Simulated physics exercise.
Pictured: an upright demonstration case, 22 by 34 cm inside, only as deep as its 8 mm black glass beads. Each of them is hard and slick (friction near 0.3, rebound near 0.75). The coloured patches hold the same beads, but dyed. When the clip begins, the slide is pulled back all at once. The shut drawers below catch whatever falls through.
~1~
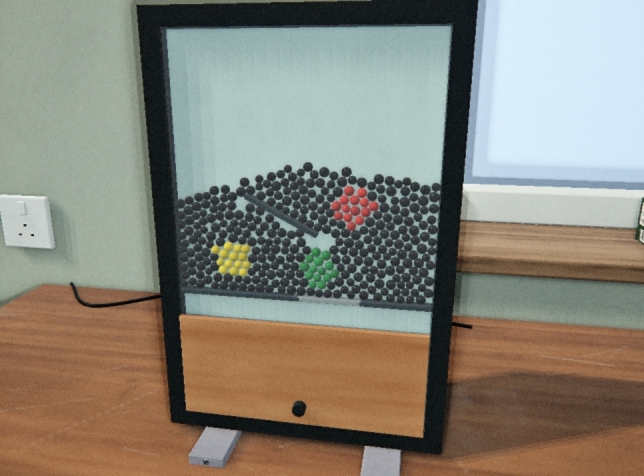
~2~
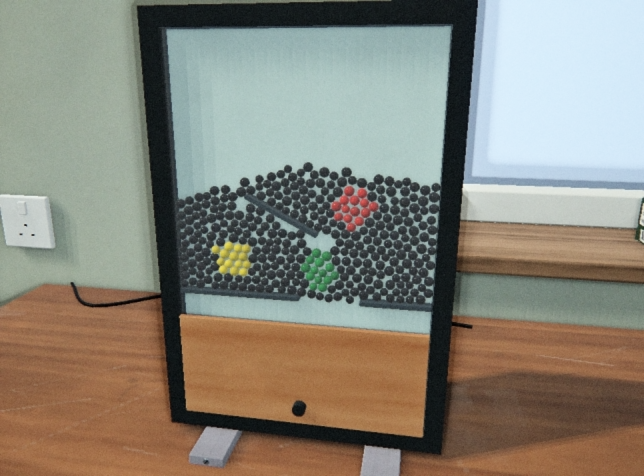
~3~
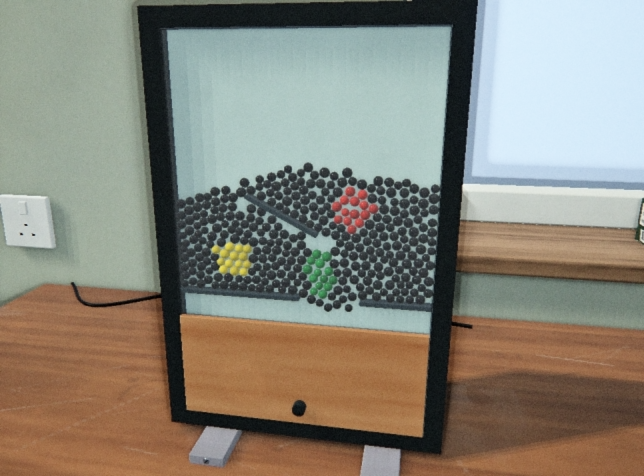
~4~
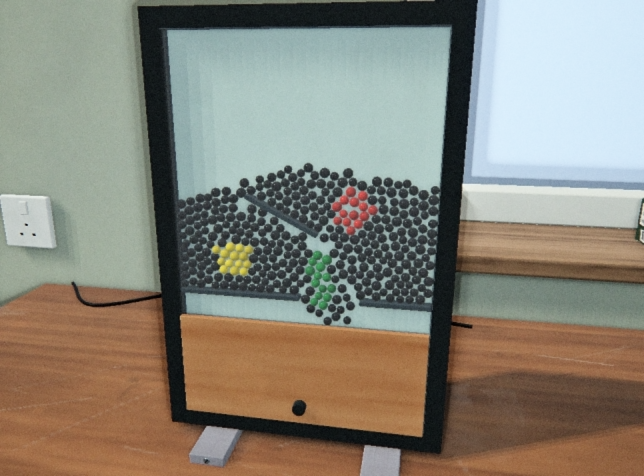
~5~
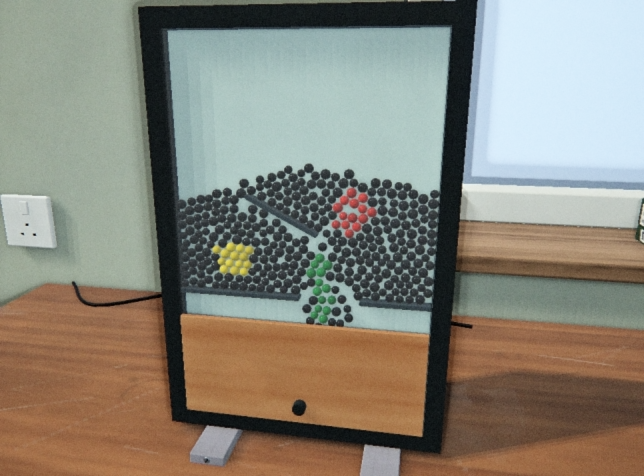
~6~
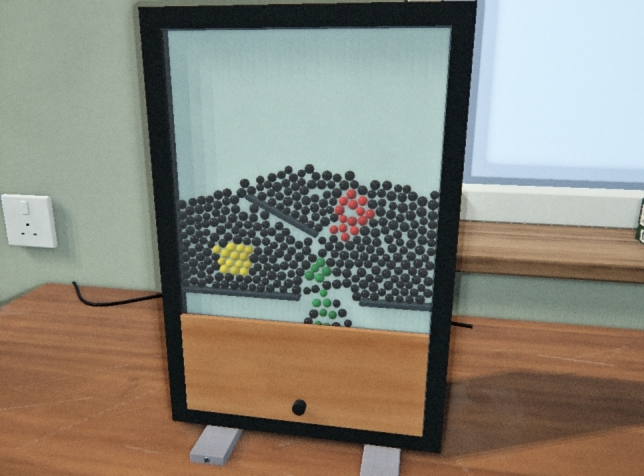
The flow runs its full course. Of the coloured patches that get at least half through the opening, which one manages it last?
Yellow.
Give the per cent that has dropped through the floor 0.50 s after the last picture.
My estimate is some 55 per cent.
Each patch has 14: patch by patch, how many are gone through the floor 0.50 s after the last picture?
Tally by patch: Red = 14, green = 14, yellow = 0.
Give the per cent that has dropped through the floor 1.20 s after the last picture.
I'd put it at some 80 per cent.
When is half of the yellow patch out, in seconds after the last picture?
Around 1.0 seconds.
Then, 0.15 s after the last picture, 20 % are out; out of 14, red 0, green 14, yellow 0.
Then, 0.50 s after the last picture, 55 % are out; out of 14, red 14, green 14, yellow 0.
Then, 1.20 s after the last picture, 80 % are out; out of 14, red 14, green 14, yellow 8.
At rest 3.0 s after the last picture, 90 % are out; out of 14, red 14, green 14, yellow 14; half out at red 0.28 s, green 0.04 s, yellow 1.01 s.
